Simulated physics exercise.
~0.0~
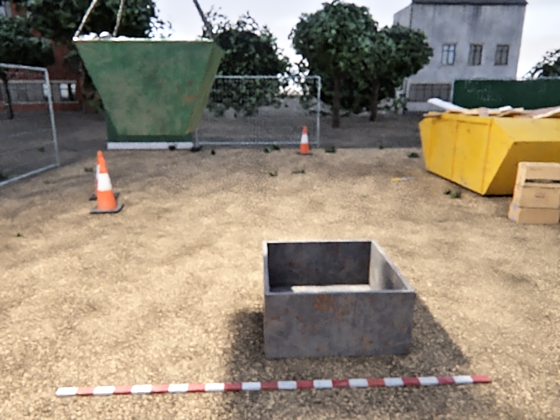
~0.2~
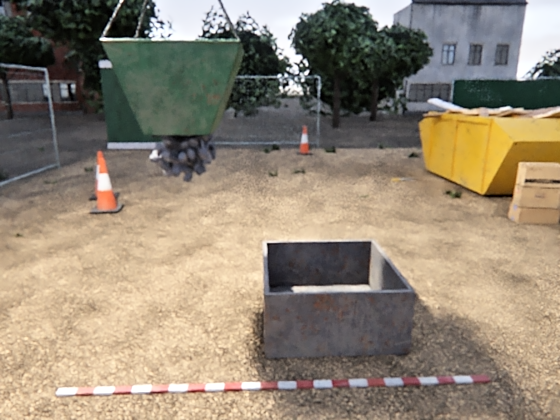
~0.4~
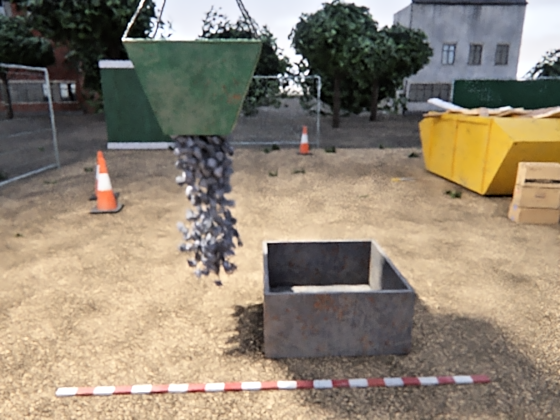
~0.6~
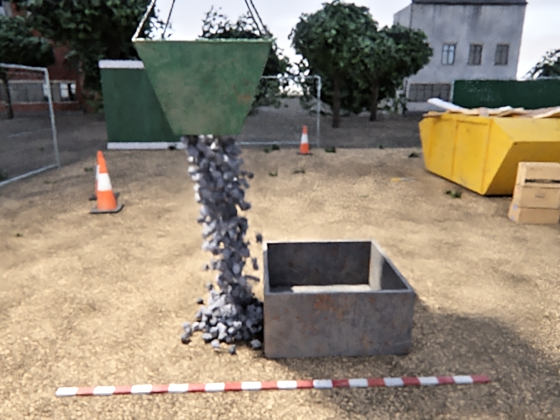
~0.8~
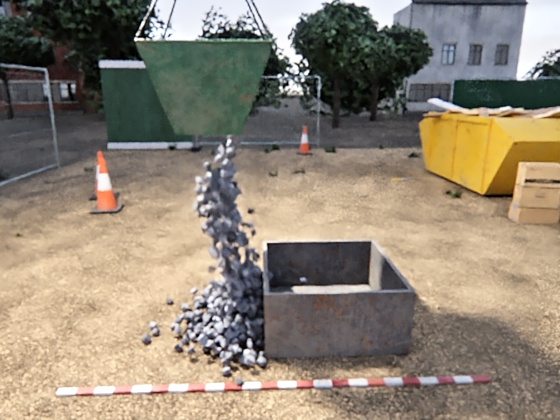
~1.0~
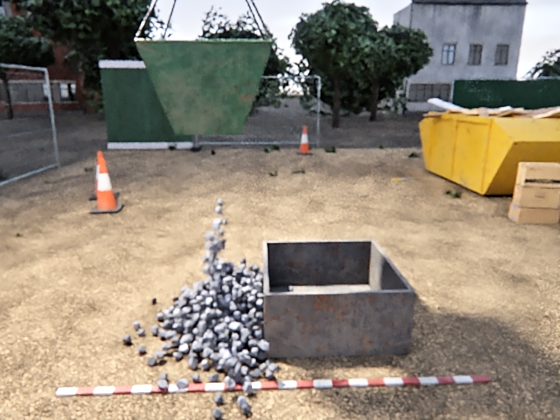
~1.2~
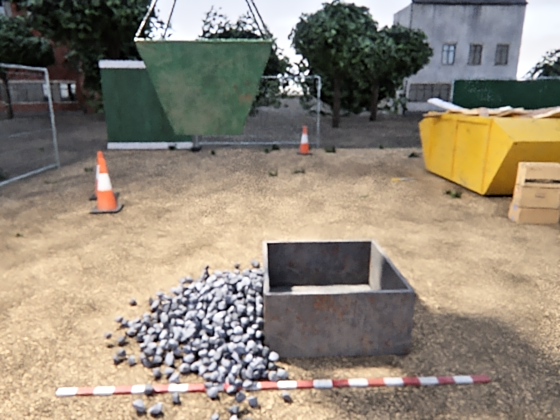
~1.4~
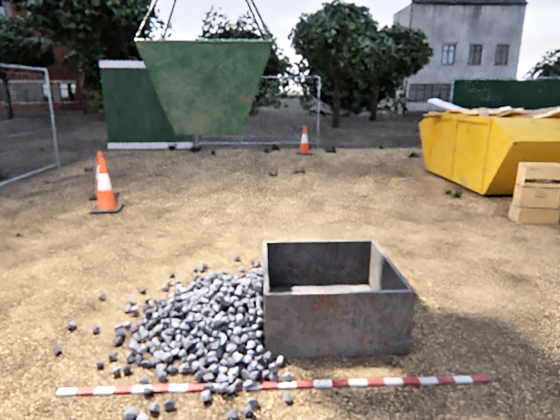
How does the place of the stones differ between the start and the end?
At the start the stones are up in the green hopper at the upper left. At the end they lie on the ground in a spread heap, nearly all of them to the left of the grey bin.
